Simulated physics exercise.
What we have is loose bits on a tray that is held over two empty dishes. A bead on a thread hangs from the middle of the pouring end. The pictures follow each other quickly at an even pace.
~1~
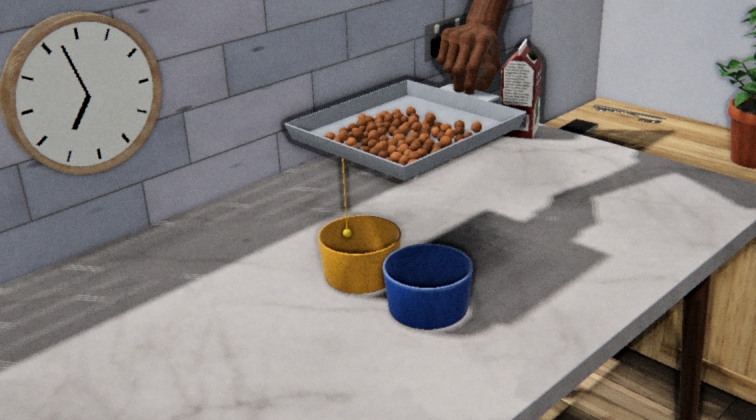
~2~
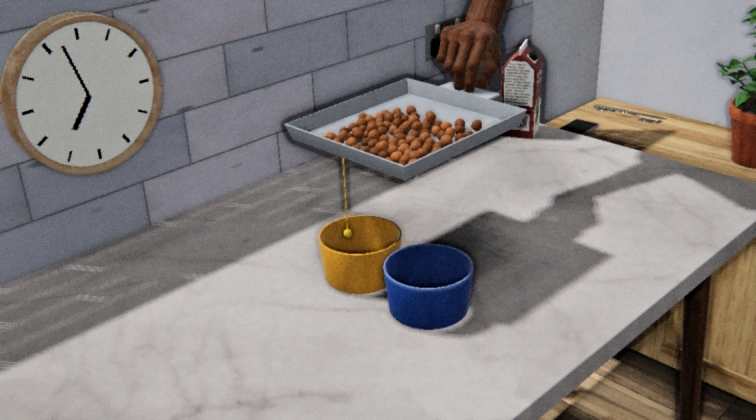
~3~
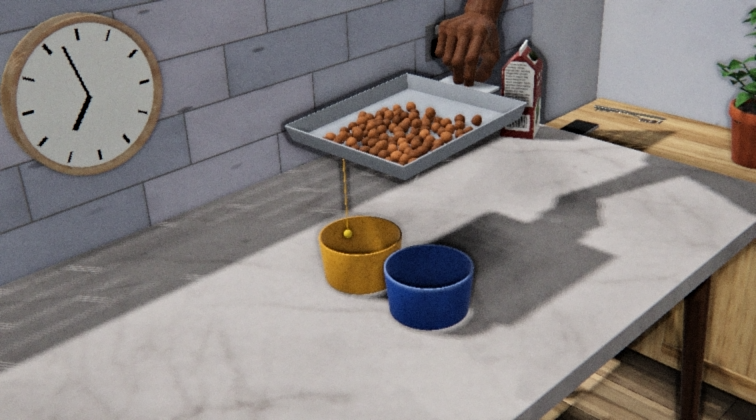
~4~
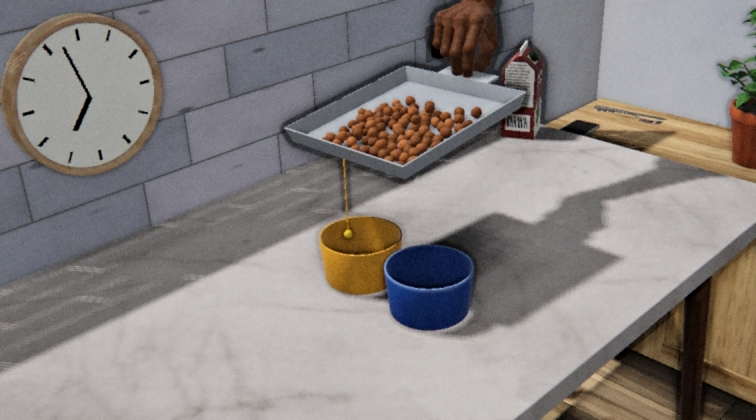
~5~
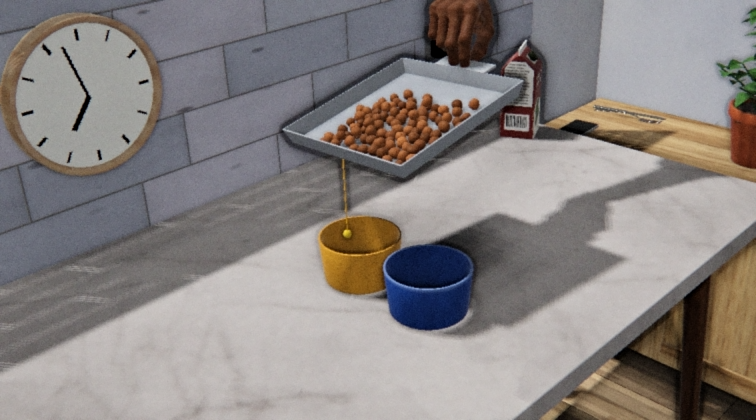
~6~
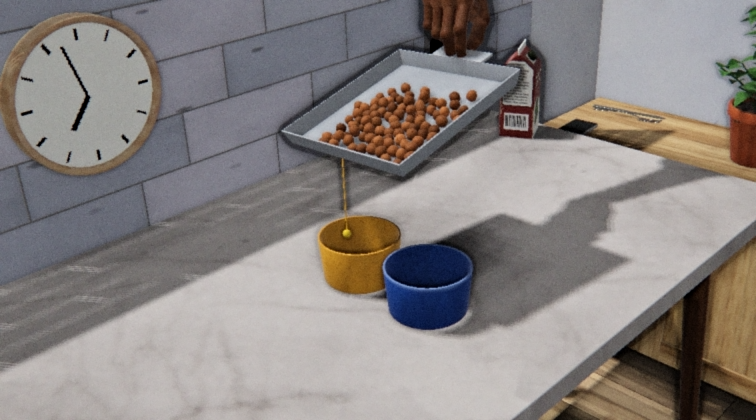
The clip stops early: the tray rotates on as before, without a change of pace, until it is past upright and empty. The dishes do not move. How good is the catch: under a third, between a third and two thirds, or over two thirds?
They take less than a third between them.
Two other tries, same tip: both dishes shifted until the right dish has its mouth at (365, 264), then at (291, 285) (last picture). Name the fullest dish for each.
In turn: Left; the right dish.
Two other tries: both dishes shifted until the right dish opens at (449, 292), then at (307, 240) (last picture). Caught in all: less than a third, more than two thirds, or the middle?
First under a third, then the middle third.
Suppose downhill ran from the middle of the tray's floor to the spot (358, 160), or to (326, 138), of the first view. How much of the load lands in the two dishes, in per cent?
Near 0 % and 10 %.
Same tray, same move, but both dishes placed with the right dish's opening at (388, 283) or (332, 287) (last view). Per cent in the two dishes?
Roughly 40 per cent, and 60 per cent.
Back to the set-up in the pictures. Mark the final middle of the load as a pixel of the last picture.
Around (269, 294).
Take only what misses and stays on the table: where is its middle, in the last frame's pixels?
Roughly at (269, 294).
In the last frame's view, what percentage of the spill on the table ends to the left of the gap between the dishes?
It comes to 100 per cent or so.
Soon, tray tipped steeply; all on the tray.
A while on, tray tipped right over; nearly all on the tray; a stray few outside both; a stray few in the air.
Towards the end, tray tipped past a quarter turn; all outside both.
Finally, tray tipped past a quarter turn; none in the right dish; none in the left dish; all outside both.
